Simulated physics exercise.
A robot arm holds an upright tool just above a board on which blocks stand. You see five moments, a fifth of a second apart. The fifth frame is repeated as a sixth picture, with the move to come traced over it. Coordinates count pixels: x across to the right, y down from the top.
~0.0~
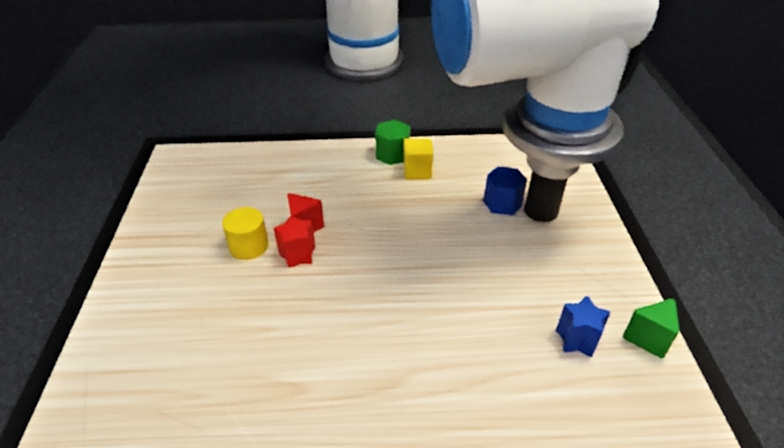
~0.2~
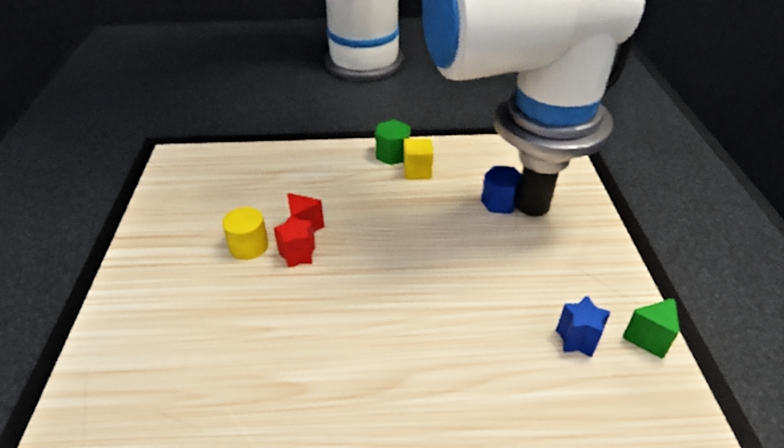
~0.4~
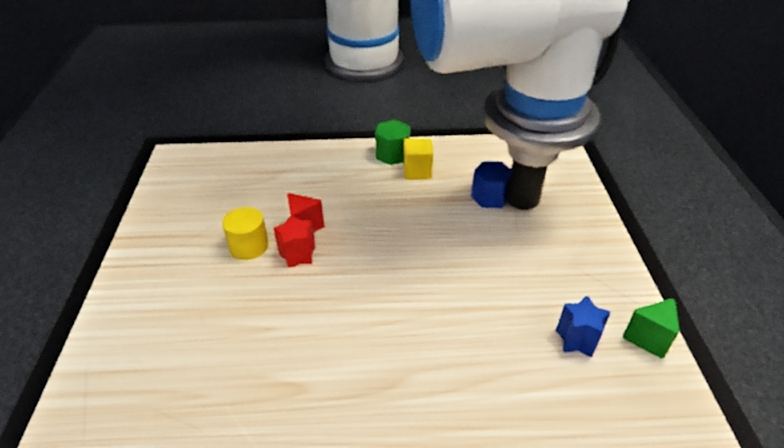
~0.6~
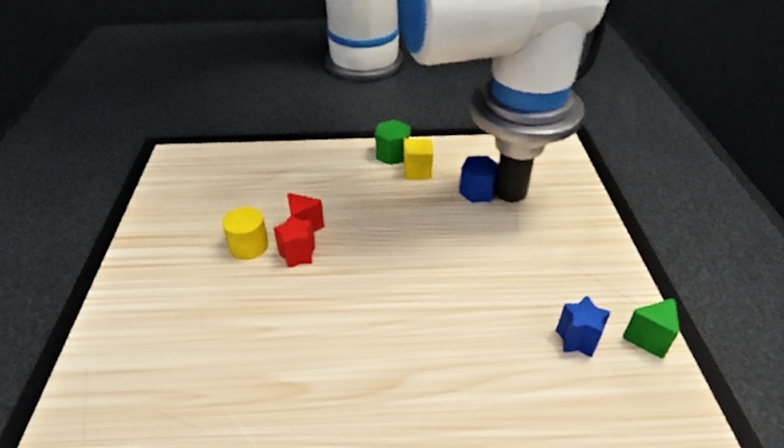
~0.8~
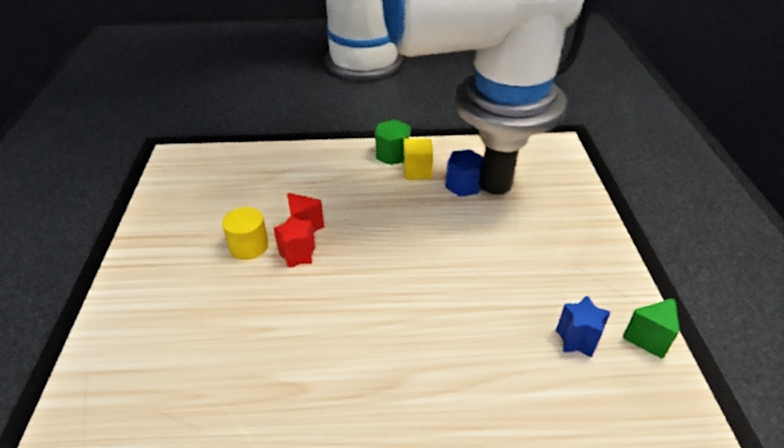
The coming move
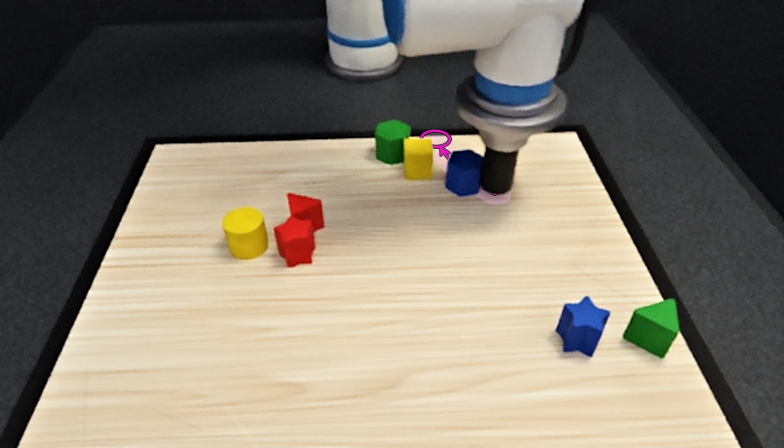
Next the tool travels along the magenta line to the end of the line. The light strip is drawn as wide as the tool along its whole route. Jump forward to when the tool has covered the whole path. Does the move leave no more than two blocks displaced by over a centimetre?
Yes, that is how it ends up.
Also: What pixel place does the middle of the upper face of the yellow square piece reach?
Expect it around (393, 145).
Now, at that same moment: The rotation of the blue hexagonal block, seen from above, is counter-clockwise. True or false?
True
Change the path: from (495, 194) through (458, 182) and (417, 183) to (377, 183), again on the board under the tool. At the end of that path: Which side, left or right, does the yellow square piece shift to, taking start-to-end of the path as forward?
Slides right.
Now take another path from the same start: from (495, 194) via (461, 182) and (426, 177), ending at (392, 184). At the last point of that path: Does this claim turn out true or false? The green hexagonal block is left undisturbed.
My answer: False.
Drawn move, from (495, 194) by way of (468, 176) and (448, 157) to (436, 139).
What follows on the original path. One third of the way, tool at (469, 167); green hexagonal block at (389, 128); yellow square piece at (405, 144); blue hexagonal block at (437, 148), turned 25° anticlockwise.
Two thirds of the way, tool at (448, 148); green hexagonal block at (389, 128); yellow square piece at (393, 145); blue hexagonal block at (426, 145), turned 40° anticlockwise.
At the end, tool at (436, 130); green hexagonal block at (389, 128); yellow square piece at (393, 145); blue hexagonal block at (426, 145), turned 40° anticlockwise.
